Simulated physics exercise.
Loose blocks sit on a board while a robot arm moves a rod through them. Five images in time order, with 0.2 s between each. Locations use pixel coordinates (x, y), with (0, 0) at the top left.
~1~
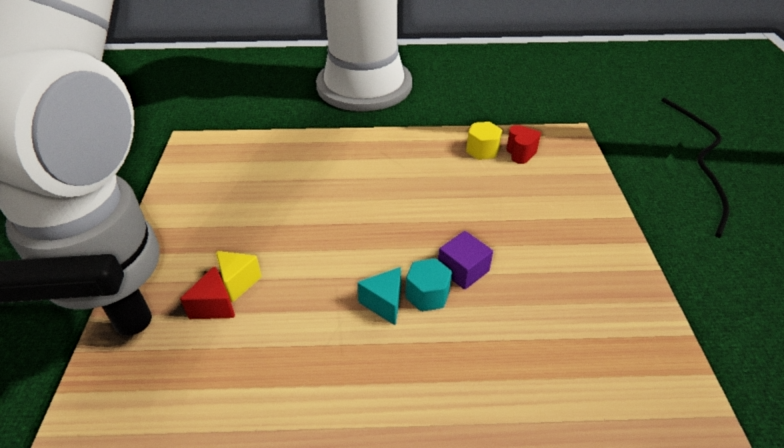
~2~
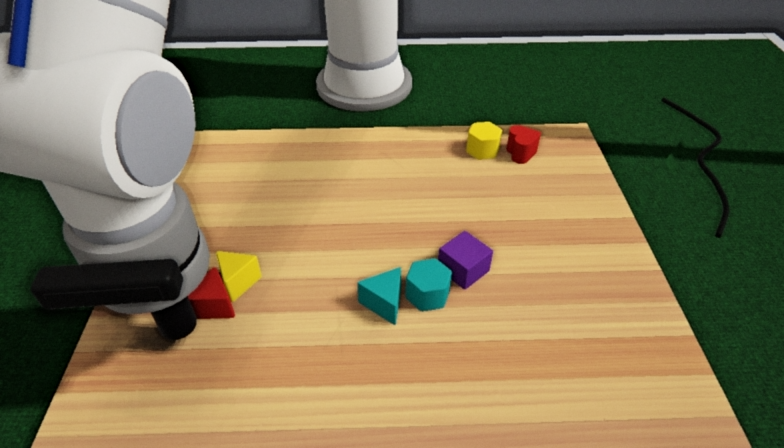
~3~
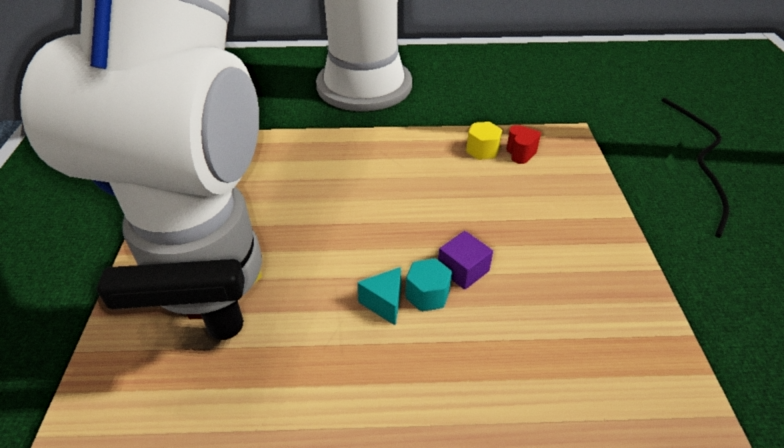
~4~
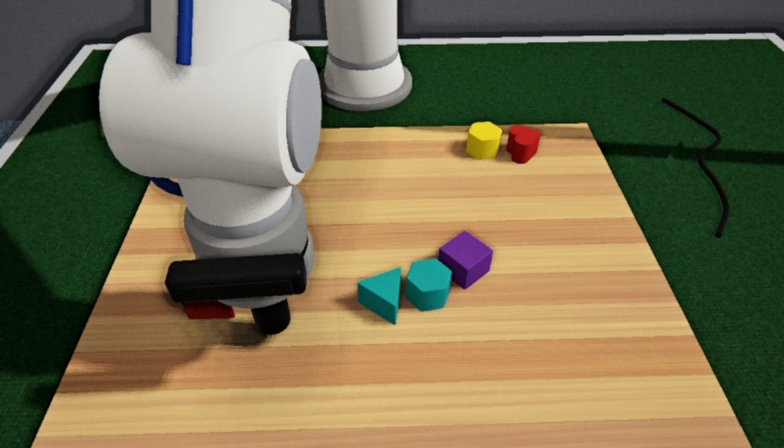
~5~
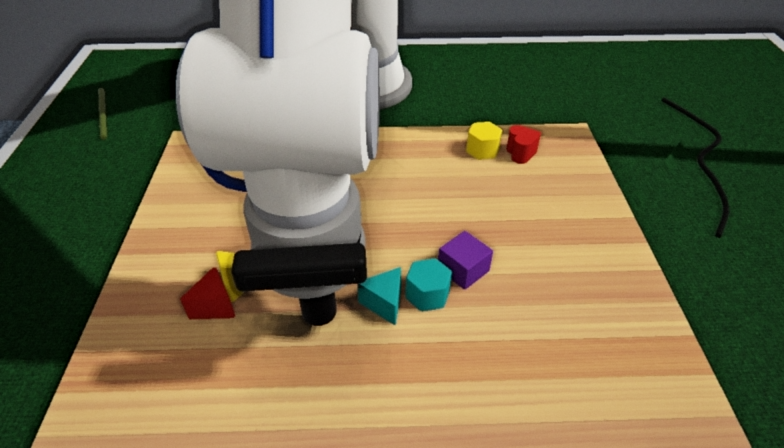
A white robot arm holding a short black rod glides steadily from left to right across a light wooden board on green ground, seen from above by a still camera. Red and yellow blocks sit at left, turquoise triangle, turquoise hexagon and purple block near the middle, and yellow and red blocks at the far edge. The arm briefly hides the left pair, then uncovers them unmoved as the rod nears the turquoise triangle.
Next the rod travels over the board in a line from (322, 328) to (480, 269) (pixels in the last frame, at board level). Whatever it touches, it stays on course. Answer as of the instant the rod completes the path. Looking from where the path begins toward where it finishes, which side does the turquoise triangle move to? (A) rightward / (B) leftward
B.
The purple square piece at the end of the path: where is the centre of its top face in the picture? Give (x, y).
Expect it around (506, 231).
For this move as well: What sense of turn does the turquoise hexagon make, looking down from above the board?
Looking down: Clockwise.
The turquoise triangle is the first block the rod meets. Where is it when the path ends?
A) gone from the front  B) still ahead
(A)
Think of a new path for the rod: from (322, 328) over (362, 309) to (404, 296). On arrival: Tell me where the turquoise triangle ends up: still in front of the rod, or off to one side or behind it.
In front, I predict.
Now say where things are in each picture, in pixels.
Tip of the rod at (135, 323), middles of tops, turquoise triangle at (384, 284), turquoise hexagon at (429, 274), purple square piece at (466, 249), in the first frame.
Rod at (180, 327), nothing pushed, in the second frame.
Rod at (226, 327), nothing pushed, in the third frame.
Rod at (274, 322), nothing pushed, in the fourth frame.
Rod at (320, 314), turquoise triangle at (384, 284), turquoise hexagon at (429, 274), purple square piece at (466, 249), in the fifth frame.
What follows on the original path. One third of the way, rod at (377, 291); turquoise triangle at (402, 270), turned 15° clockwise; turquoise hexagon at (439, 273).
Two thirds of the way, rod at (432, 271); turquoise triangle at (435, 242); turquoise hexagon at (466, 279); purple square piece at (476, 247), turned 15° anticlockwise.
At the end, rod at (483, 254); turquoise triangle at (440, 235), turned 50° anticlockwise; turquoise hexagon at (485, 280), turned 50° clockwise; purple square piece at (506, 231).
